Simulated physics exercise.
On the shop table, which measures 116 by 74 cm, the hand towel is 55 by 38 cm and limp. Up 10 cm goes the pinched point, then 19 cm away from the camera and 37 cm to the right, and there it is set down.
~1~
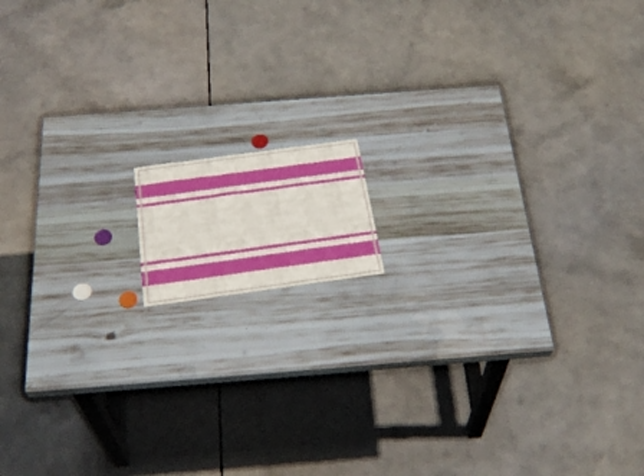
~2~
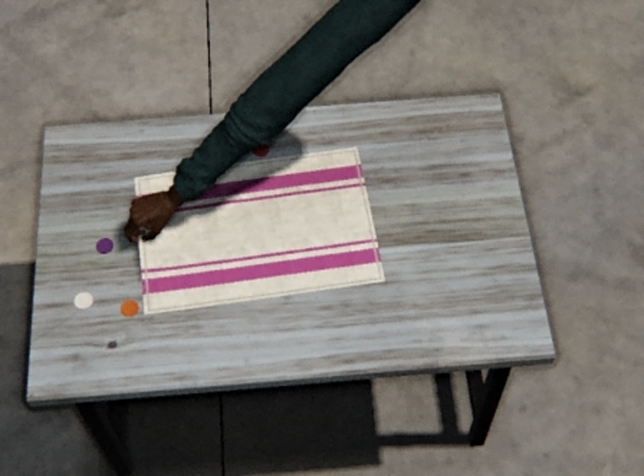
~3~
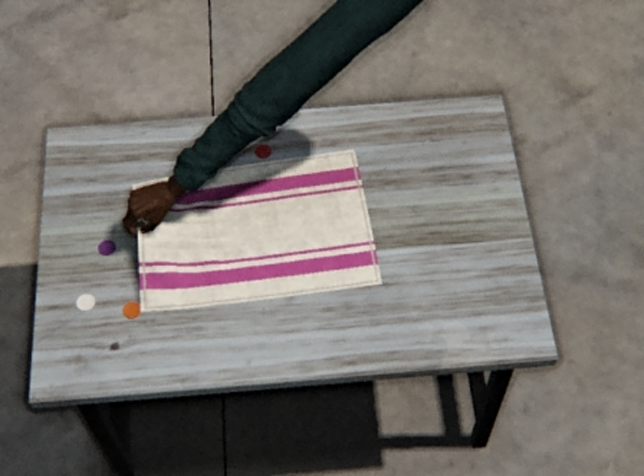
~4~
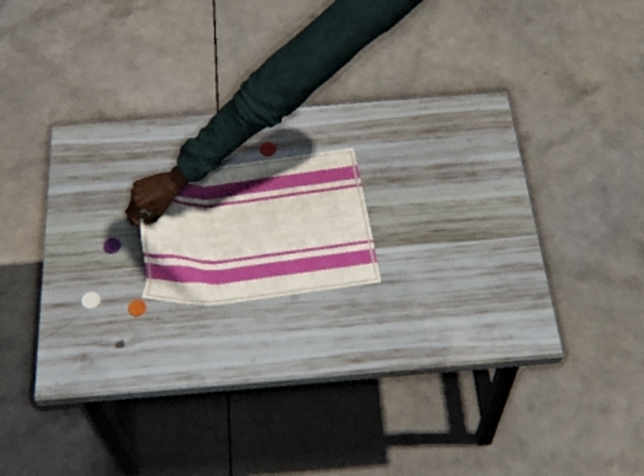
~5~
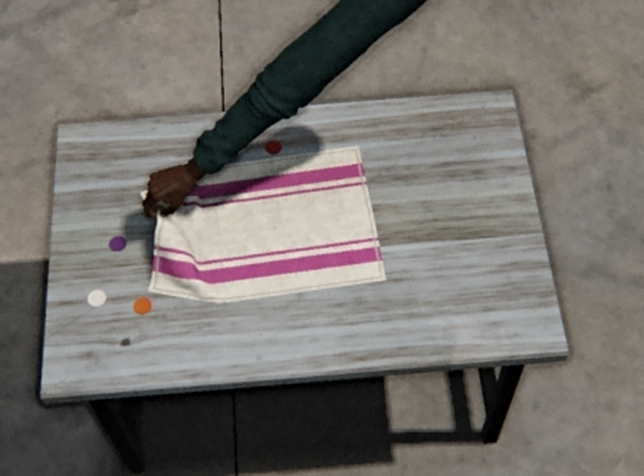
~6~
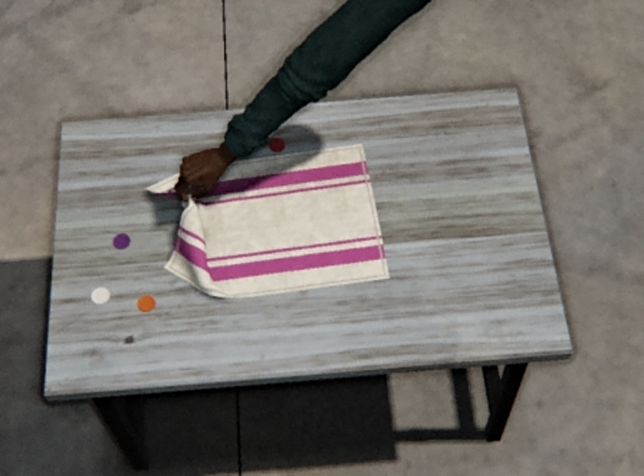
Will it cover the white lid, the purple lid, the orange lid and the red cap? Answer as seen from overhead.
The white lid remains in the open, the purple lid remains in the open, the orange lid remains in the open, the red cap ends under the cloth.
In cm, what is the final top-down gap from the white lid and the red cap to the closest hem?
44 cm and 3 cm, roughly.
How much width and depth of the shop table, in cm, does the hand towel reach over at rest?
From above you'd see around 38 cm of width and near 48 cm of depth.
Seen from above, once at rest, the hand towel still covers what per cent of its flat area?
I'd put it at around 55 percent of the spread-out size.
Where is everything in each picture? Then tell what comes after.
The first frame shows white lid (82, 292); purple lid (103, 237); orange lid (128, 299); red cap (260, 141); hand towel corners (144, 307) (134, 169) (357, 140) (384, 274); highest point 0 cm, lowest 0 cm.
The second frame shows hand towel corners (145, 315) (135, 179); grip (139, 239); highest point 3 cm, lowest 0 cm.
The third frame shows hand towel corners (141, 312) (132, 186); grip (138, 231); highest point 7 cm, lowest 0 cm.
The fourth frame shows hand towel corners (142, 298) (135, 195); grip (141, 222); highest point 10 cm, lowest 0 cm.
The fifth frame shows hand towel corners (149, 292) (141, 194); grip (157, 214); highest point 10 cm, lowest 0 cm.
The sixth frame shows hand towel corners (164, 269) (145, 189) (362, 145) (389, 279); grip (189, 197); highest point 10 cm, lowest 0 cm.
Next, 65 % of it is down, spanning 44 by 42 cm, above no small thing.
Then, 55 % of it is down, spanning 37 by 48 cm, above red cap.
After that, 60 % of it is down, spanning 37 by 48 cm, above red cap.
Later, 60 % of it is down, spanning 37 by 48 cm, above red cap.
At the end, 60 % of it is down, spanning 37 by 48 cm, above red cap.
